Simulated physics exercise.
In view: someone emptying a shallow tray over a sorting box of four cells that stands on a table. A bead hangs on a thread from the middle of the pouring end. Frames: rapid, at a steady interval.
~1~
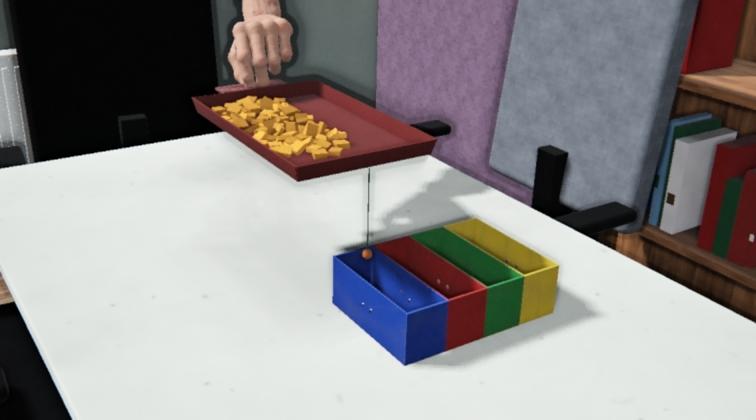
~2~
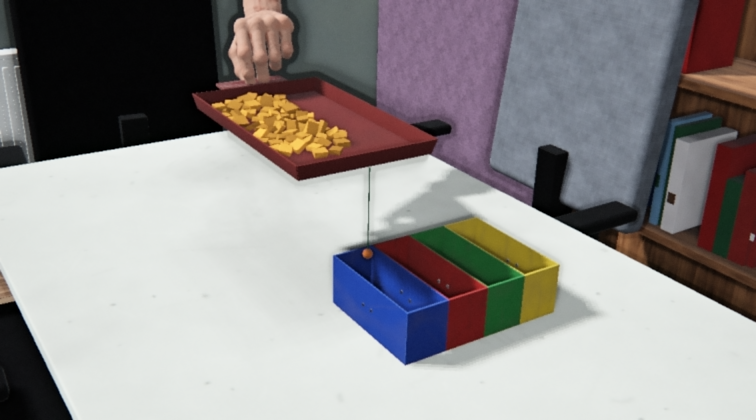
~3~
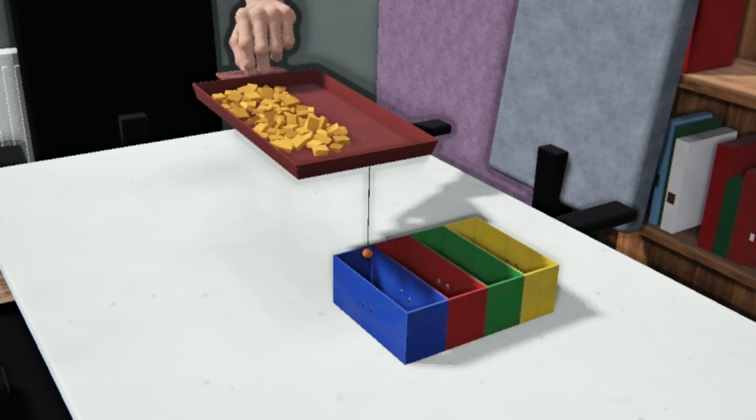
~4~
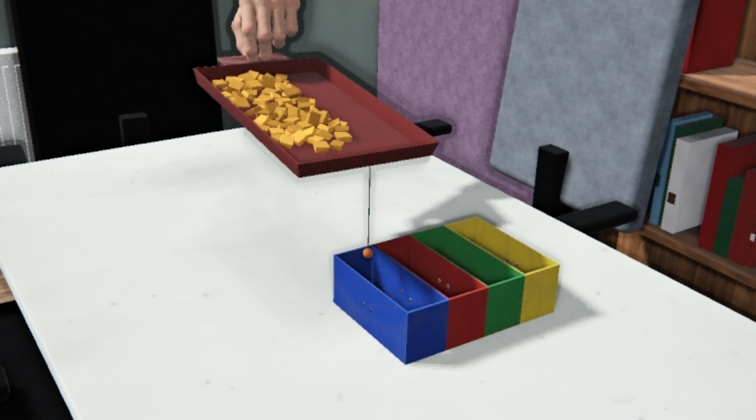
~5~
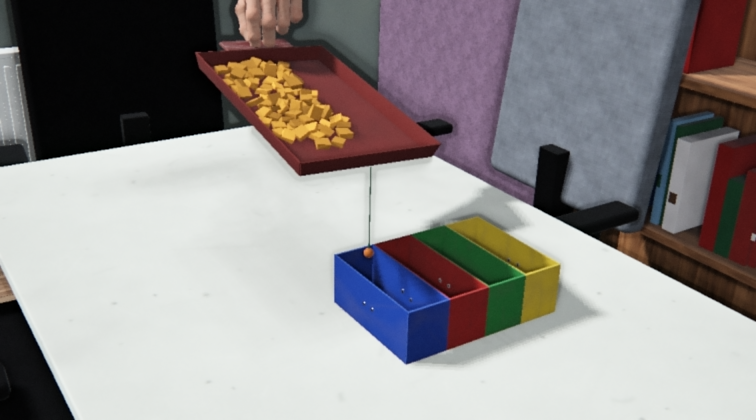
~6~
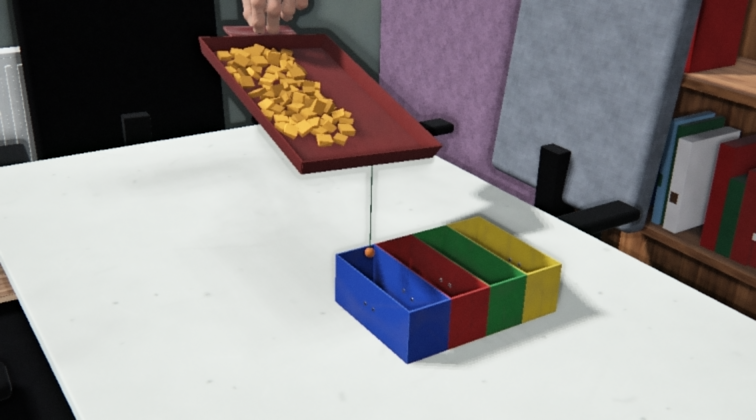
A shallow red tray of small yellow-orange pieces, held by a hand at its far end, tilts gradually as that end rises above a blue, red, green and yellow sorting box, while the bead hangs almost still over the blue cell.
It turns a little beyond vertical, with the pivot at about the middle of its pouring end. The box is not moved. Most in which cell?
Red cell.
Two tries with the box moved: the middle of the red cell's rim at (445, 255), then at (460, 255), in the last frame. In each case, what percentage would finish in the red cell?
Roughly 40 % and 30 %.
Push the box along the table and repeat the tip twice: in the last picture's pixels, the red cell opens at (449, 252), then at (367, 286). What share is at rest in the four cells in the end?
Trial 1 near 70 %, trial 2 near 90 %.
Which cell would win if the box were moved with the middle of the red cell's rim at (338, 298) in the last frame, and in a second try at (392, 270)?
For the first spot I'd say the cell in yellow, and for the second spot the green cell.
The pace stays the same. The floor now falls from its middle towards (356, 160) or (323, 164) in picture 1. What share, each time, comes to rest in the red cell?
Roughly 20 percent, then 0 percent.
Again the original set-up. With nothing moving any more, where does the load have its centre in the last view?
The centre settles at about (434, 314).
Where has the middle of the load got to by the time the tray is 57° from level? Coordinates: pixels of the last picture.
In the last view, the load is centred close to (393, 142).
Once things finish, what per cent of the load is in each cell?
The blue cell holds 20 %, the red cell 50 %, the green cell 20 % and the yellow cell 0 %.
Shortly afterwards, tray tipped steeply; all but a few on the tray; a little falling or outside the box.
Next, tray tipped right over; near two thirds on the tray; near a quarter in the red cell; a little in the green cell; only a few in the blue cell; a little falling or outside the box.
Some moments later, tray tipped past a quarter turn; near half in the red cell; near a quarter in the blue cell; near a quarter in the green cell; a little falling or outside the box.
In the end, tray tipped past a quarter turn; near half in the red cell; near a quarter in the blue cell; near a quarter in the green cell; none at all in the yellow cell; a little outside the box.
